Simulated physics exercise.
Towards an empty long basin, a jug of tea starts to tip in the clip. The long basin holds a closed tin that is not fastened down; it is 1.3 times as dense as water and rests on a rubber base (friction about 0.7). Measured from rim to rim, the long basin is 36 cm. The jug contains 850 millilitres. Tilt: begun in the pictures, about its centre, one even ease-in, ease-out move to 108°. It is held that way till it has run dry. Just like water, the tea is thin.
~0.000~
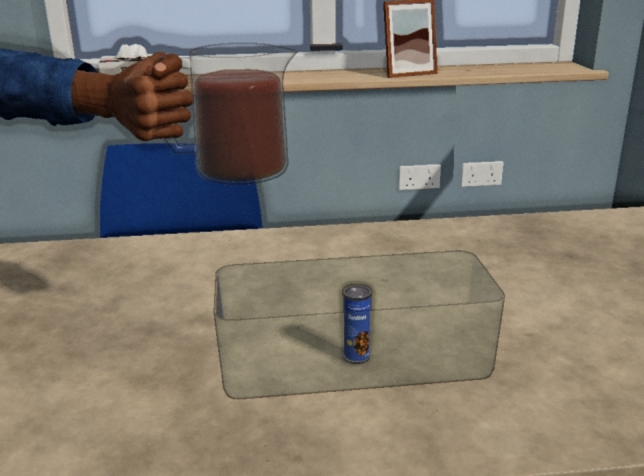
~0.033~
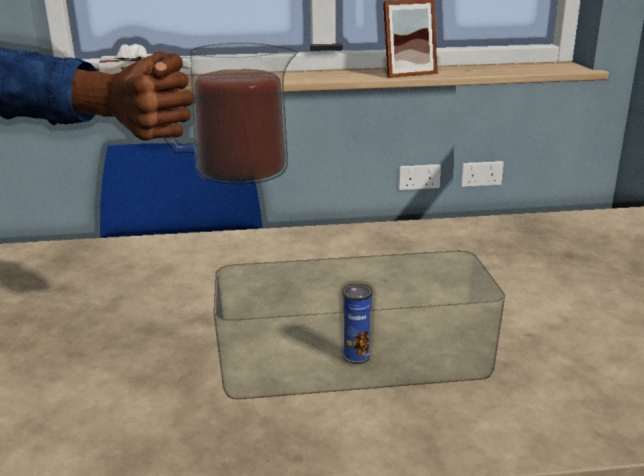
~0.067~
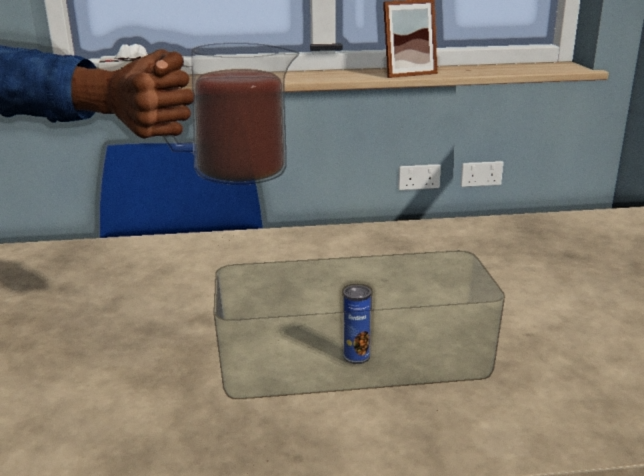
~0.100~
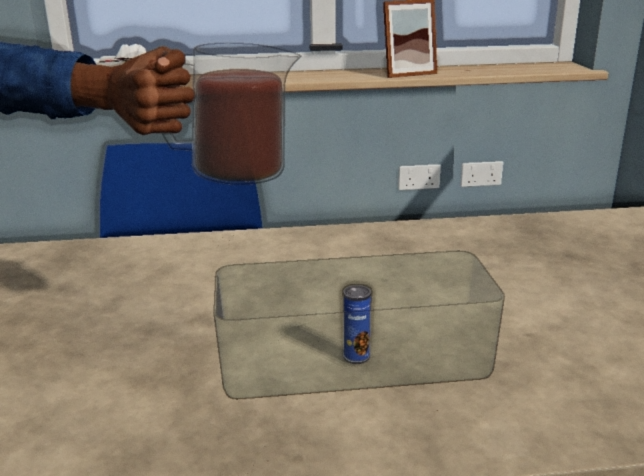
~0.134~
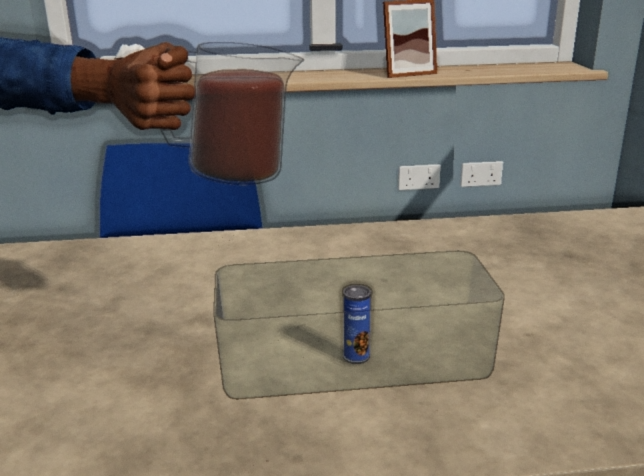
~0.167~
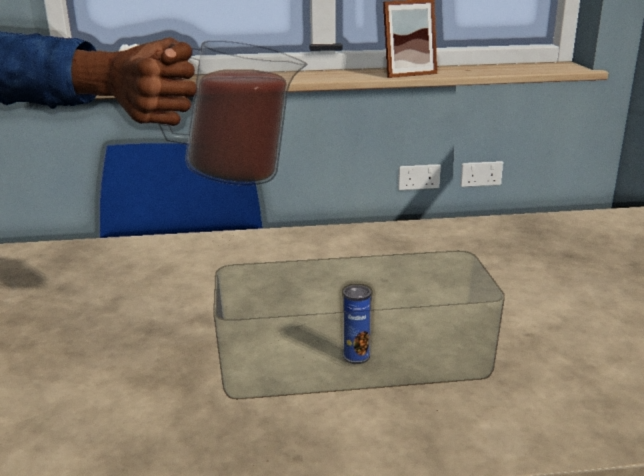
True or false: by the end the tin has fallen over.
False.
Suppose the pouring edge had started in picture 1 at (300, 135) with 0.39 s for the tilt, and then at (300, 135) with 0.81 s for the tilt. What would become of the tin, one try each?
First it tips over; then it tips over.
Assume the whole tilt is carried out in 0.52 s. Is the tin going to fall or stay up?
Well, the tin simply holds firm.
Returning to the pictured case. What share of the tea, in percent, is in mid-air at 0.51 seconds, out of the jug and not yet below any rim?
Roughly 12 percent.
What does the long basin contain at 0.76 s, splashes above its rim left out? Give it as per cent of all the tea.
Near 30 per cent of the total.
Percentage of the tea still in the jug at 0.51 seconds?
Still held: Roughly 88 % of the total.
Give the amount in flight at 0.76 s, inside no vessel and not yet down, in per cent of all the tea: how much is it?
Something like 34 per cent is in the air then.
Then, 0.51 s in, the tilt is 75° and 87 per cent is still to pour; the tin stands where it began.
Then, 0.76 s in, the tilt is 107° and 36 per cent is still to pour; the tin stands where it began.
Then, 1.02 s in, the tilt is 108° and 6 per cent is still to pour; the tin stands where it began.
Then, 1.31 s in, the tilt is 108° and 0 per cent is still to pour; the tin stands where it began.
Finally, the tin stands where it began.
